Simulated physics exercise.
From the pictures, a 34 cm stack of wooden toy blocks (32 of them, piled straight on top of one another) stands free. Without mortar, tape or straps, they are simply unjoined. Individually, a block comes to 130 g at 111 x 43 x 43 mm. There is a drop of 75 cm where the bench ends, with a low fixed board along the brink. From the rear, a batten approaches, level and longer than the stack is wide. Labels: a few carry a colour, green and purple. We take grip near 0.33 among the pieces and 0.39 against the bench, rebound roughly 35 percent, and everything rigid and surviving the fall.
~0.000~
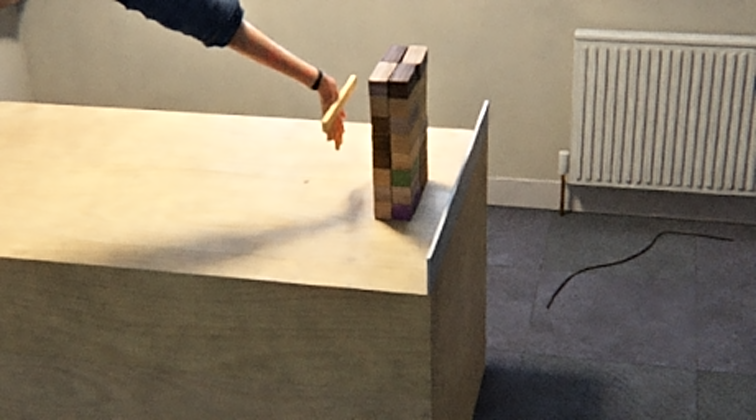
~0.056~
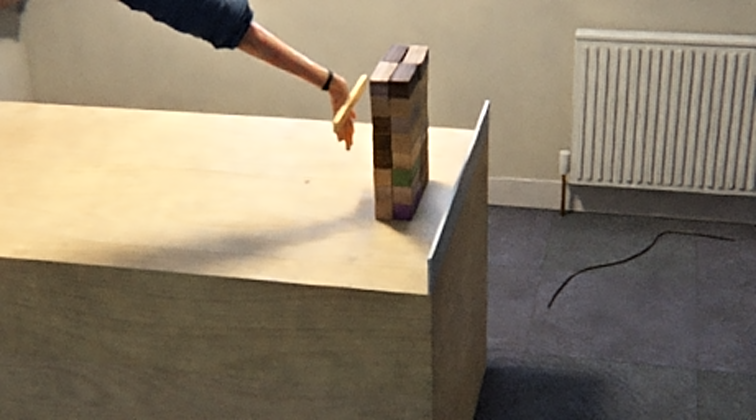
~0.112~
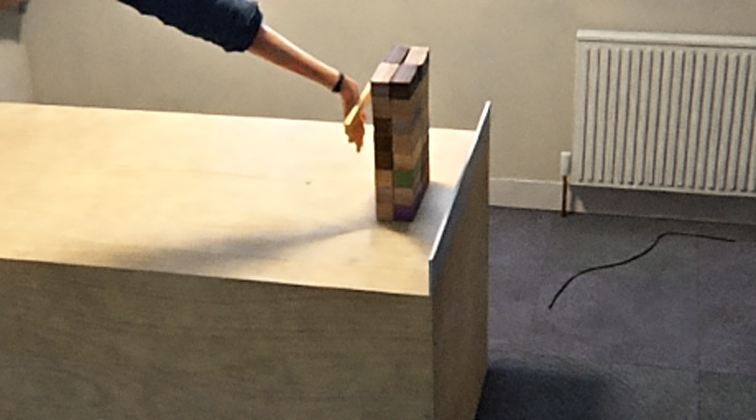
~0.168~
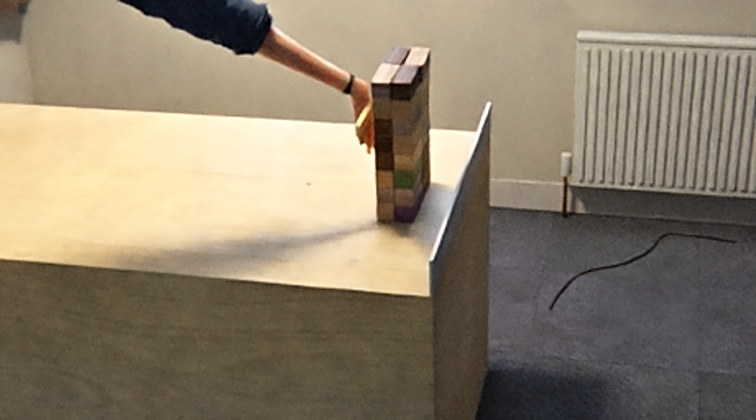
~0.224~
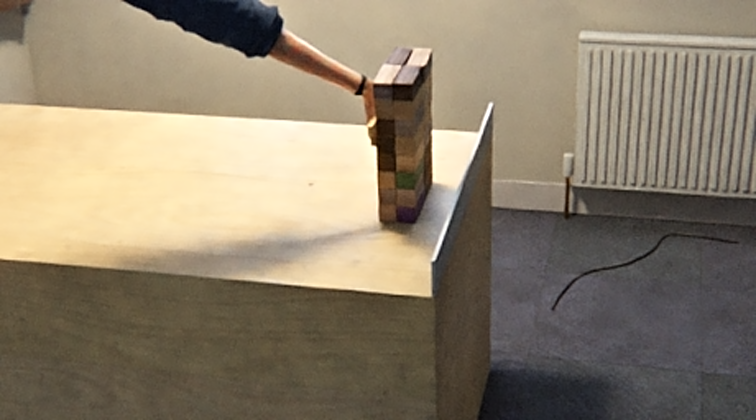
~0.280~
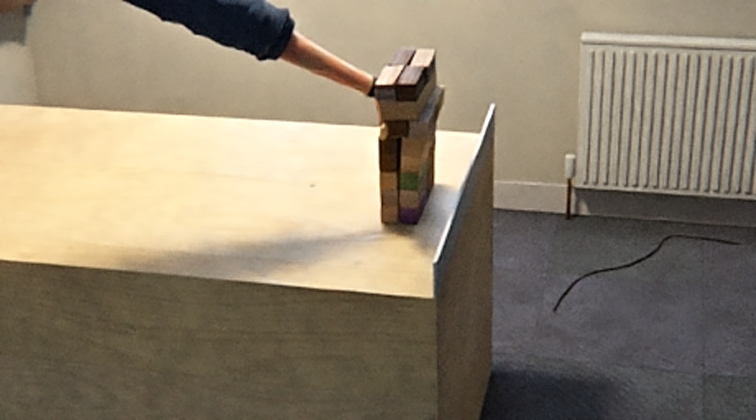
At the start, a hand holding a light wooden batten is to the left of a free-standing stack of wooden blocks near the end of a bench. The arm moves steadily right until the batten meets the stack, then pushes in, shifting the upper blocks slightly rightward while the lower ones barely move.
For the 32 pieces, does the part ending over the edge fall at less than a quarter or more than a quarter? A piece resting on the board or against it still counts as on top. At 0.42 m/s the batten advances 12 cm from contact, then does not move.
It falls at upwards of a quarter.
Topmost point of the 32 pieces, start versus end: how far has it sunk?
About 9 cm lower.
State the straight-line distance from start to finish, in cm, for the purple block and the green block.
Purple ends up some 0 cm away; green ends up some 10 cm away.
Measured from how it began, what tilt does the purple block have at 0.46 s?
Roughly 30°.
After 0.46 s, none of the 32 blocks over the edge, 22 disturbed; green block leaning 29°; purple block leaning 29°.
After 0.72 s, 6 of the 32 blocks over the edge; purple block on its side; green block leaning 14°, 43 mm lower.
After 1.16 s, 12 of the 32 blocks over the edge; purple block on its side; green block leaning 15°, 45 mm lower.
By the end (1.4 s), 12 of the 32 blocks over the edge; purple block on its side; green block leaning 15°, 45 mm lower. That is 38 per cent. As the last picture would show them, middles, purple block near (417, 206), green block near (451, 192).
